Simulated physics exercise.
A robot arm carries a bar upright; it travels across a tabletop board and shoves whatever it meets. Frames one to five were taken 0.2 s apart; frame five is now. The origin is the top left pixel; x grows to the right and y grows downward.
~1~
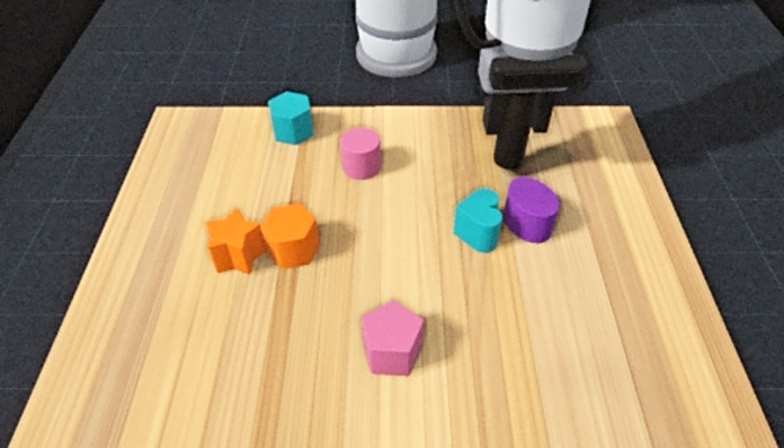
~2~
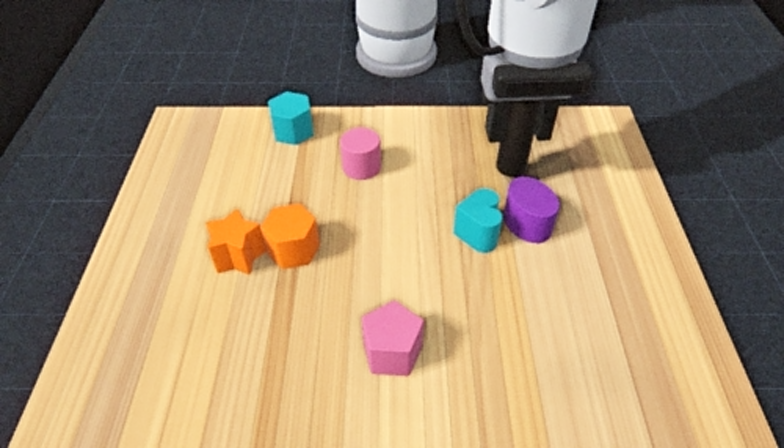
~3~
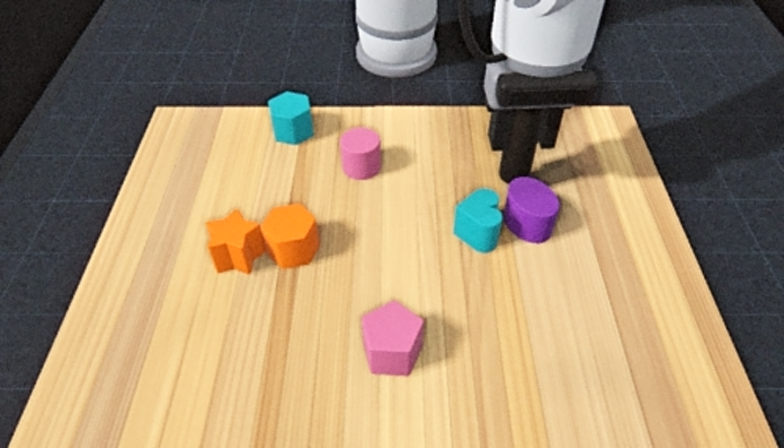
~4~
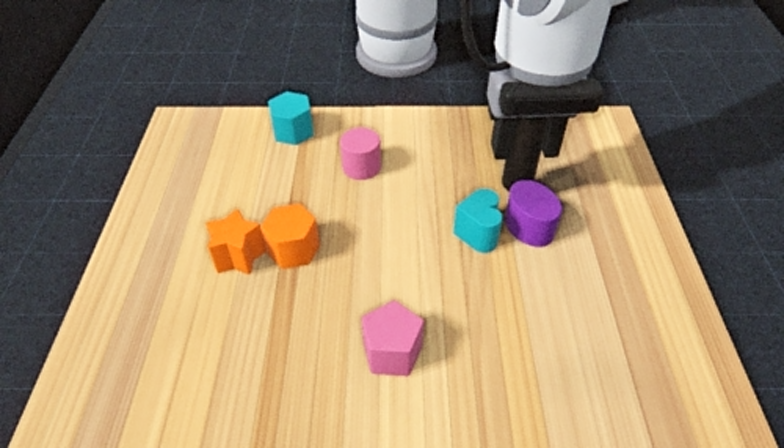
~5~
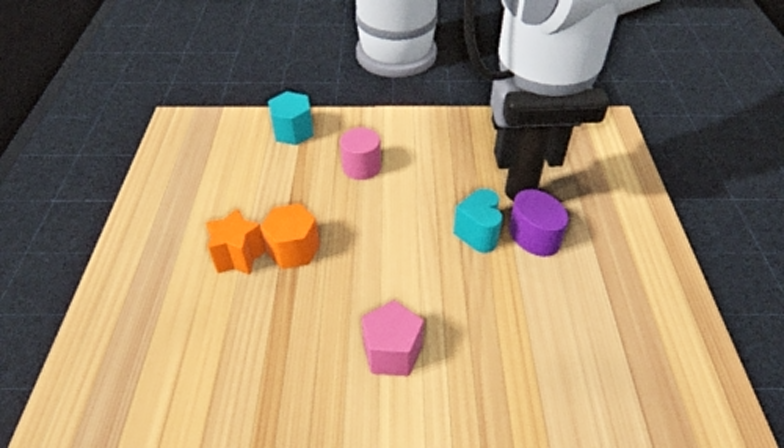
A black-tipped robot arm moved slowly toward the viewer over a wooden board and nudged the purple oval block slightly forward and right, away from the turquoise heart, while the other colored blocks stayed still.
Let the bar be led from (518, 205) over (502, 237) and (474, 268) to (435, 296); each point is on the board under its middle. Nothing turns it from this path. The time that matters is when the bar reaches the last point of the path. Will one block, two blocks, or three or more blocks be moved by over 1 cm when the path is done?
My count: 2.
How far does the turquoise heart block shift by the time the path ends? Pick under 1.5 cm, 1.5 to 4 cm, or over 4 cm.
The block winds up 1.5 to 4 cm from where it is now.
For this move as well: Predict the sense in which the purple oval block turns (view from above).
Against the clock.
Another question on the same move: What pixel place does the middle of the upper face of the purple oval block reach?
The middle of its top is at (548, 234).
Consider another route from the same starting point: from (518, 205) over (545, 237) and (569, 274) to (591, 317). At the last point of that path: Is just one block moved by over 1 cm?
That would be a yes.
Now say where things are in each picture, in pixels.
Tip of the bar (508, 161), middles of tops, pink pentagonal block (392, 326), turquoise heart block (482, 206), purple oval block (534, 196), in the first frame.
Bar (511, 169), nothing pushed, in the second frame.
Bar (514, 176), nothing pushed, in the third frame.
Bar (517, 185), purple oval block (536, 199), in the fourth frame.
Bar (520, 194), pink pentagonal block (392, 326), turquoise heart block (482, 206), purple oval block (541, 209), in the fifth frame.
What follows on the original path. One third of the way, bar (504, 227); turquoise heart block (472, 211); purple oval block (547, 232), turned 60° anticlockwise.
Two thirds of the way, bar (475, 257); turquoise heart block (457, 218), turned 50° clockwise; purple oval block (548, 234), turned 65° anticlockwise.
At the end, bar (436, 286); pink pentagonal block unmoved; turquoise heart block (456, 218), turned 55° clockwise; purple oval block (548, 234), turned 65° anticlockwise.
